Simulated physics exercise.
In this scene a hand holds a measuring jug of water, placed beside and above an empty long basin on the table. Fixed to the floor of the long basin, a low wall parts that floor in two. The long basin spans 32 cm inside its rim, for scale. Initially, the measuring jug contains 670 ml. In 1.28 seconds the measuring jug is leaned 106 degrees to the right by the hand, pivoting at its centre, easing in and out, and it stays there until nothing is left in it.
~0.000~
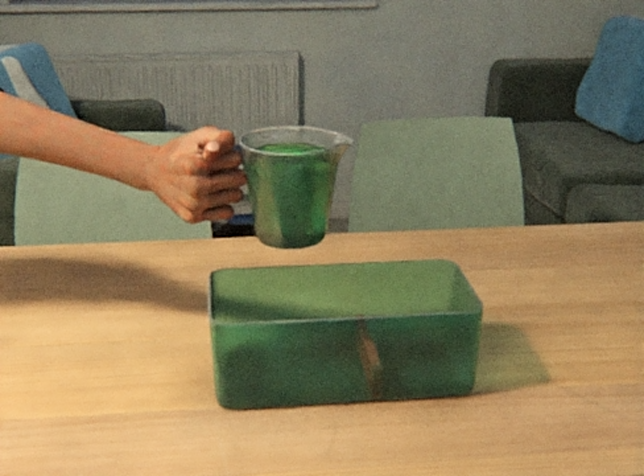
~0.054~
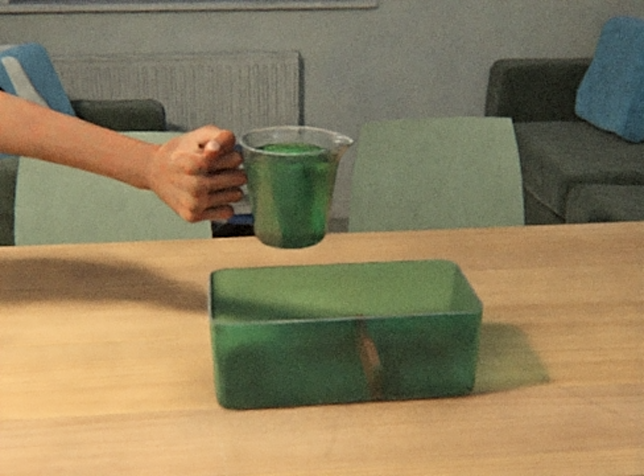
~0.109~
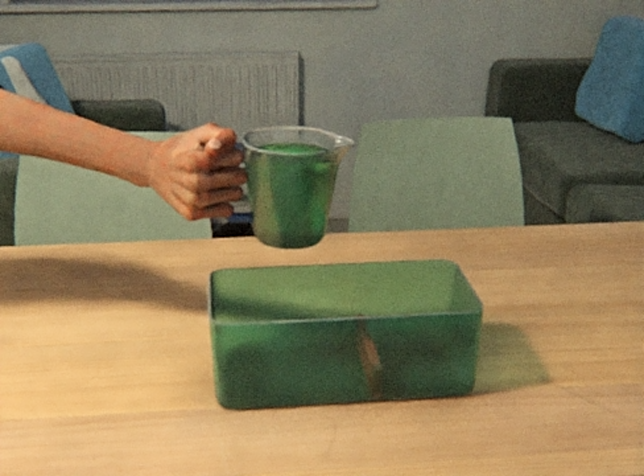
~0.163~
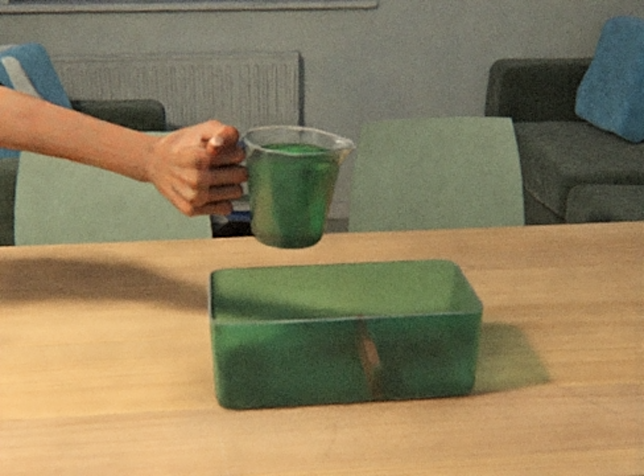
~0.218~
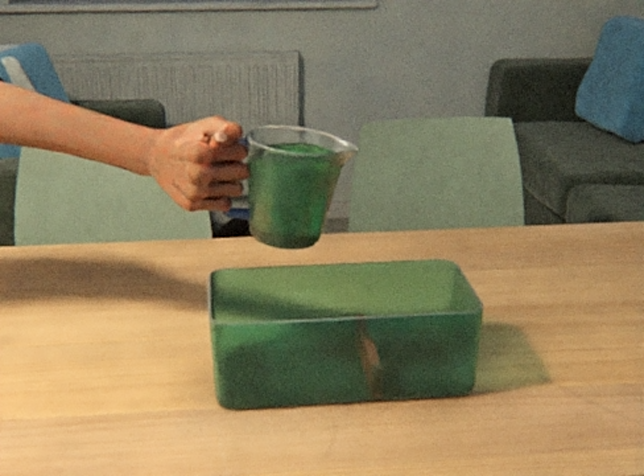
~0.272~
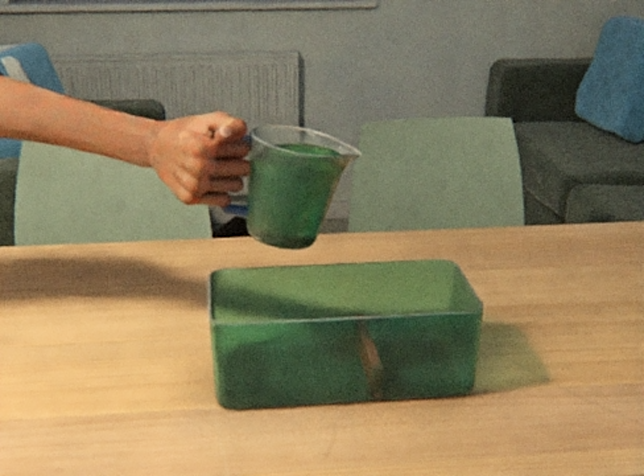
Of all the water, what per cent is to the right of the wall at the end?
I would say 87 percent.
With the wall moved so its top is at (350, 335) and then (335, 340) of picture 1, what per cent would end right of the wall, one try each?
95 then 95 %.
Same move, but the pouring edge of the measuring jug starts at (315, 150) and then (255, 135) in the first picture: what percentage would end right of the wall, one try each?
50 and 5 %.
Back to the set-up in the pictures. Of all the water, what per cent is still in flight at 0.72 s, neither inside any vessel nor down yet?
Around 18 in a hundred.
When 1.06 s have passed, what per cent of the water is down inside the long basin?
Near 66 per cent of the total.
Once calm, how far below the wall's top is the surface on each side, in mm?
Left roughly 38 mm; right roughly 6 mm.
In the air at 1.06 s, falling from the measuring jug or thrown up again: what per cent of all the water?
Around 16 percent of the liquid.
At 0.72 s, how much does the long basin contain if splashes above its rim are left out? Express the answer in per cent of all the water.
The basin holds roughly 8 in a hundred parts at that moment.
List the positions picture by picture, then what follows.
Tilt 0°; pouring edge (353, 140); surface from (245, 155) to (337, 153); the long basin's rim runs from (210, 297) to (469, 285); the wall's top is at (368, 341), in the first frame.
Tilt 0°; pouring edge (353, 140); surface from (245, 155) to (337, 153), in the second frame.
Tilt 2°; pouring edge (354, 142); surface from (246, 154) to (338, 153), in the third frame.
Tilt 4°; pouring edge (356, 144); surface from (247, 154) to (339, 154), in the fourth frame.
Tilt 7°; pouring edge (359, 148); surface from (249, 155) to (342, 154), in the fifth frame.
Tilt 11°; pouring edge (361, 152); surface from (252, 156) to (347, 155), in the sixth frame.
After 0.72 s the tilt is 64° and 74 per cent is still to pour, 0 is left of the wall and 8 right of it.
After 1.06 s the tilt is 98° and 19 per cent is still to pour, 2 is left of the wall and 64 right of it.
After 1.40 s the tilt is 106° and 0 per cent is still to pour, 10 is left of the wall and 88 right of it.
After 1.78 s the tilt is 106° and 0 per cent is still to pour, 11 is left of the wall and 87 right of it.
In the end 11 per cent lies left of the wall, 87 right of it and 1 outside.
